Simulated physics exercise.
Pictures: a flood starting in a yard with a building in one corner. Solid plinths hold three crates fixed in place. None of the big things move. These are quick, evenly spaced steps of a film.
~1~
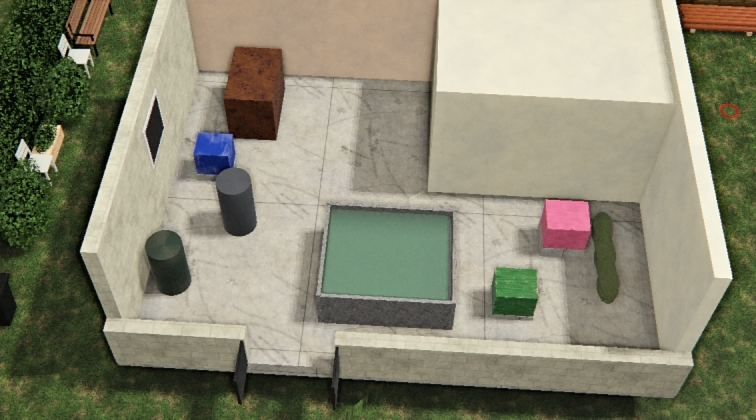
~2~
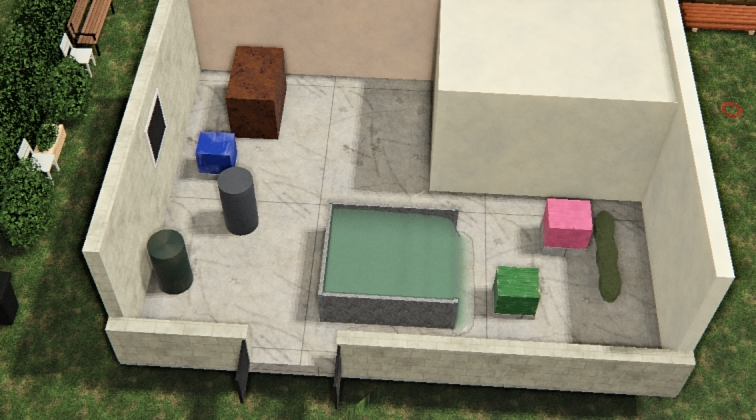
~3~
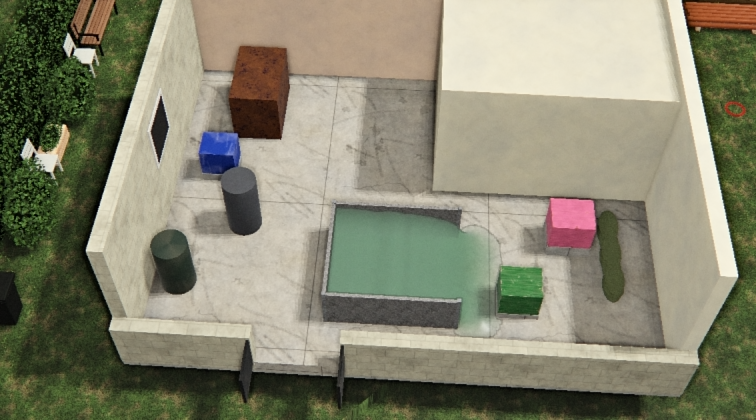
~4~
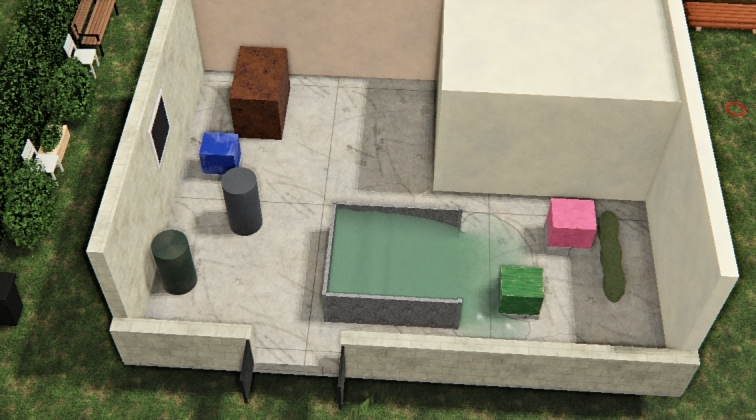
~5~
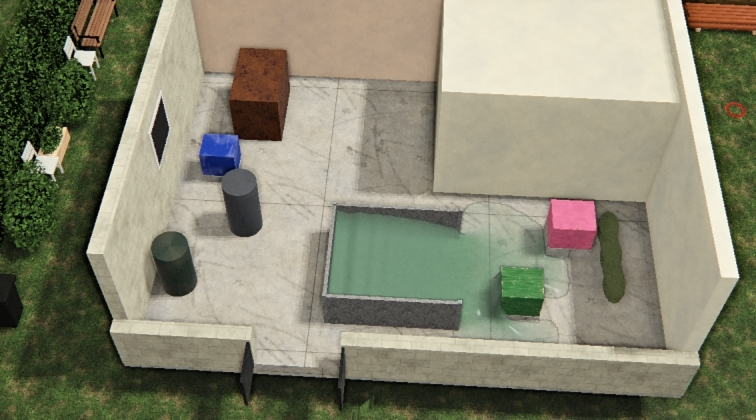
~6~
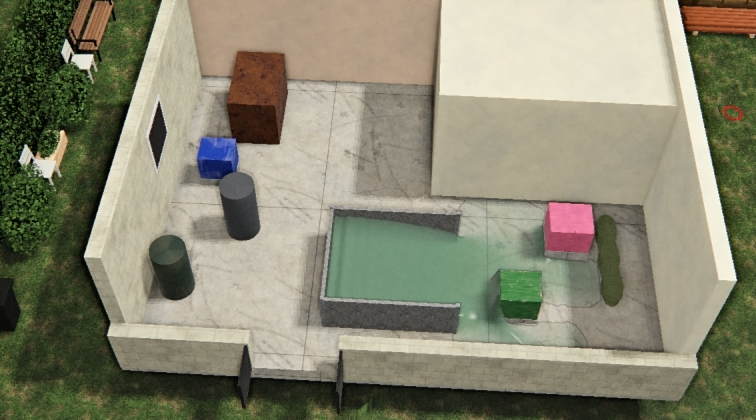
Greenish water fills a grey-walled tank in the middle of a pale walled yard, seen from high above, with a cream building in the back right corner. A rusty brown block, a blue cube and two dark cylinders stand left; green and pink cubes and a mossy strip lie right. Water pours from the tank's right side, spreading around the green cube, as the view shifts slightly.
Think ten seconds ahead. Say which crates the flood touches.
In order: Pink crate: Too low; green crate: Too low; blue crate: High enough.
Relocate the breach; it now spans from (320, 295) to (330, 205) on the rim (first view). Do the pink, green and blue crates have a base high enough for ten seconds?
I'd say the pink crate stays clear, while the green crate stays clear and the blue crate is overrun.
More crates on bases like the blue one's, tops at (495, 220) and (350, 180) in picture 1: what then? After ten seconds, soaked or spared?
Going in order, the first crate gets reached while the second gets reached.
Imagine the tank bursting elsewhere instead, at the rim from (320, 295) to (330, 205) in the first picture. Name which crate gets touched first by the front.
The one in blue.
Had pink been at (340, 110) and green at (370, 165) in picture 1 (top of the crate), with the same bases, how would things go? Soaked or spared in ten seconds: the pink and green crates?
Pink: Not reached; green: Overtopped.
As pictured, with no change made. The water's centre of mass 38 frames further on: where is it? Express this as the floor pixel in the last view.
Point: (476, 279).
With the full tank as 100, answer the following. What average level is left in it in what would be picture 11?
About 52 per cent.
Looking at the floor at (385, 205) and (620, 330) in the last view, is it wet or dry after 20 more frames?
Result, in sequence: Waterlogged; waterlogged.
A moment on, water covers 25 % of the floor; the pink crate water round its plinth, the green crate water round its plinth, the blue crate not reached.
Next, water covers 30 % of the floor; the pink crate water round its plinth, the green crate water round its plinth, the blue crate not reached.
Then, water covers 45 % of the floor; the pink crate water round its plinth, the green crate water round its plinth, the blue crate not reached.
Later, water covers 65 % of the floor; the pink crate water round its plinth, the green crate water round its plinth, the blue crate water round its plinth.
In the end, water covers 85 % of the floor; the pink crate was topped, the green crate was topped, the blue crate stayed above the water.
